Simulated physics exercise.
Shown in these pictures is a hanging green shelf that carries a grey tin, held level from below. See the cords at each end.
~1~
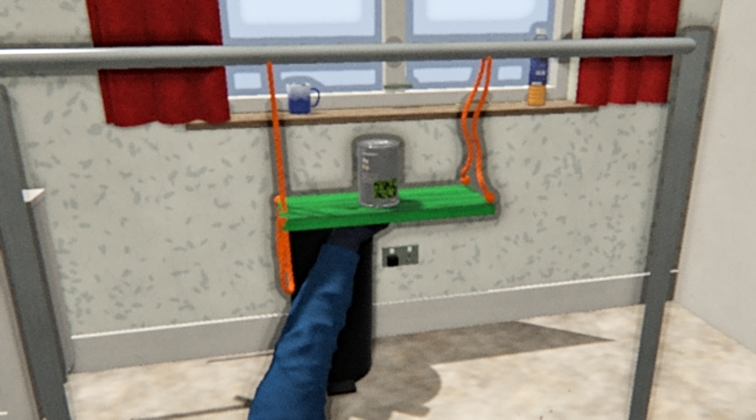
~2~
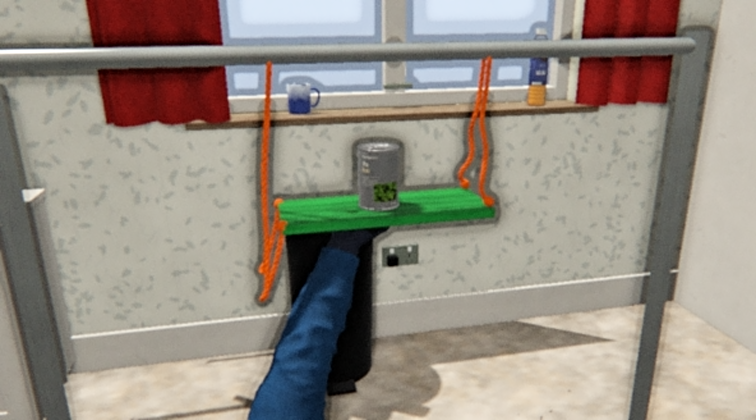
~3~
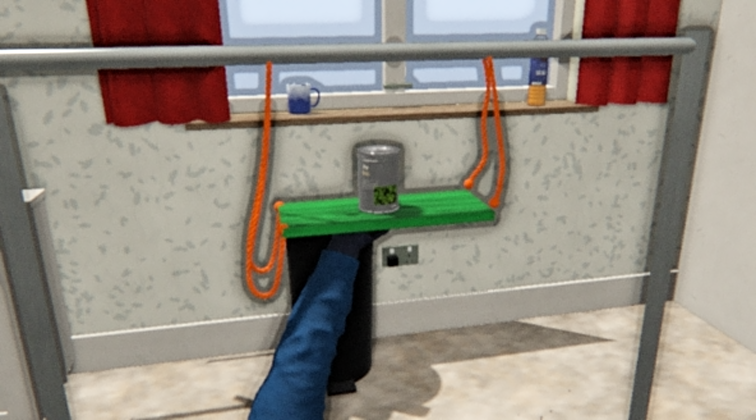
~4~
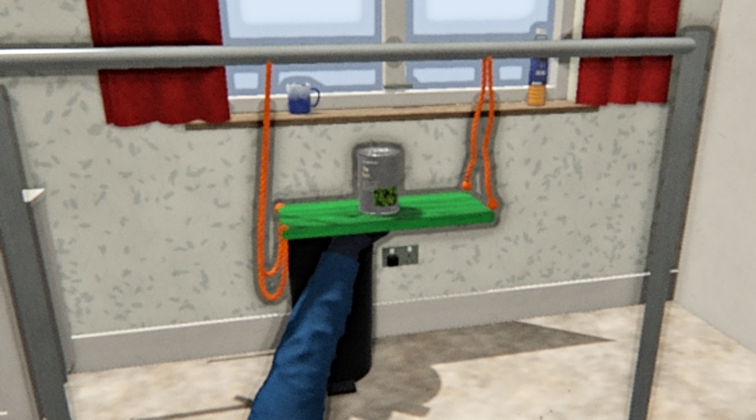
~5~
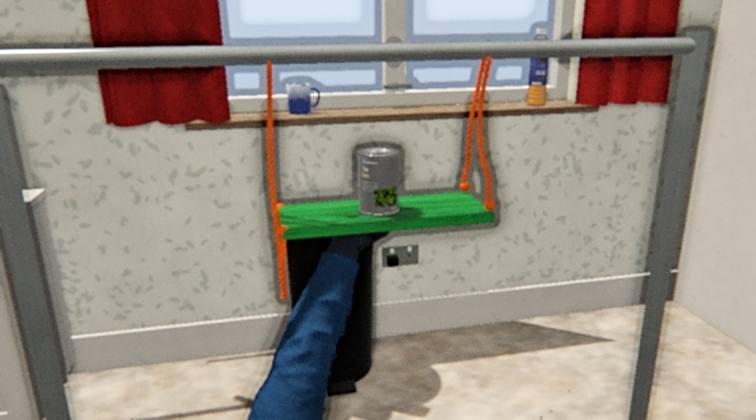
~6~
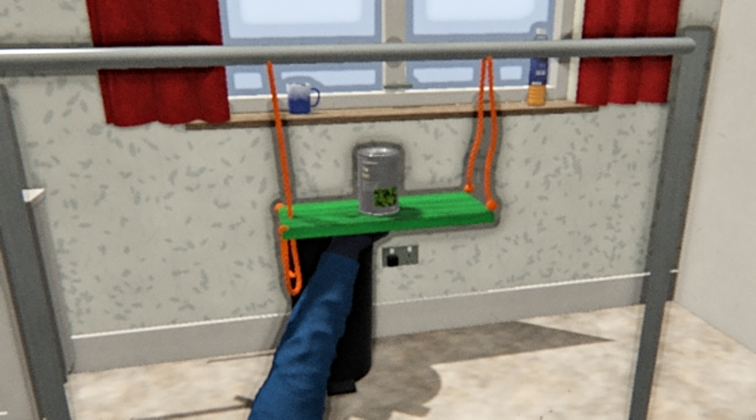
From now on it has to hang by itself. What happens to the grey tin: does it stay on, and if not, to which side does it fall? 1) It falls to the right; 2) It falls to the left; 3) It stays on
It falls to the left (2).
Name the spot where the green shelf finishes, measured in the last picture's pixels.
It finishes with its middle at about (410, 277) in the last view.
Then, 0.60 s on from there, board tipped 45° down to the left; tin falling.
Then, 1.22 s on from there, board tipped 46° down to the left; tin on the floor.
In the end, board tipped 47° down to the left; tin on the floor. The grey tin falls from the left end.
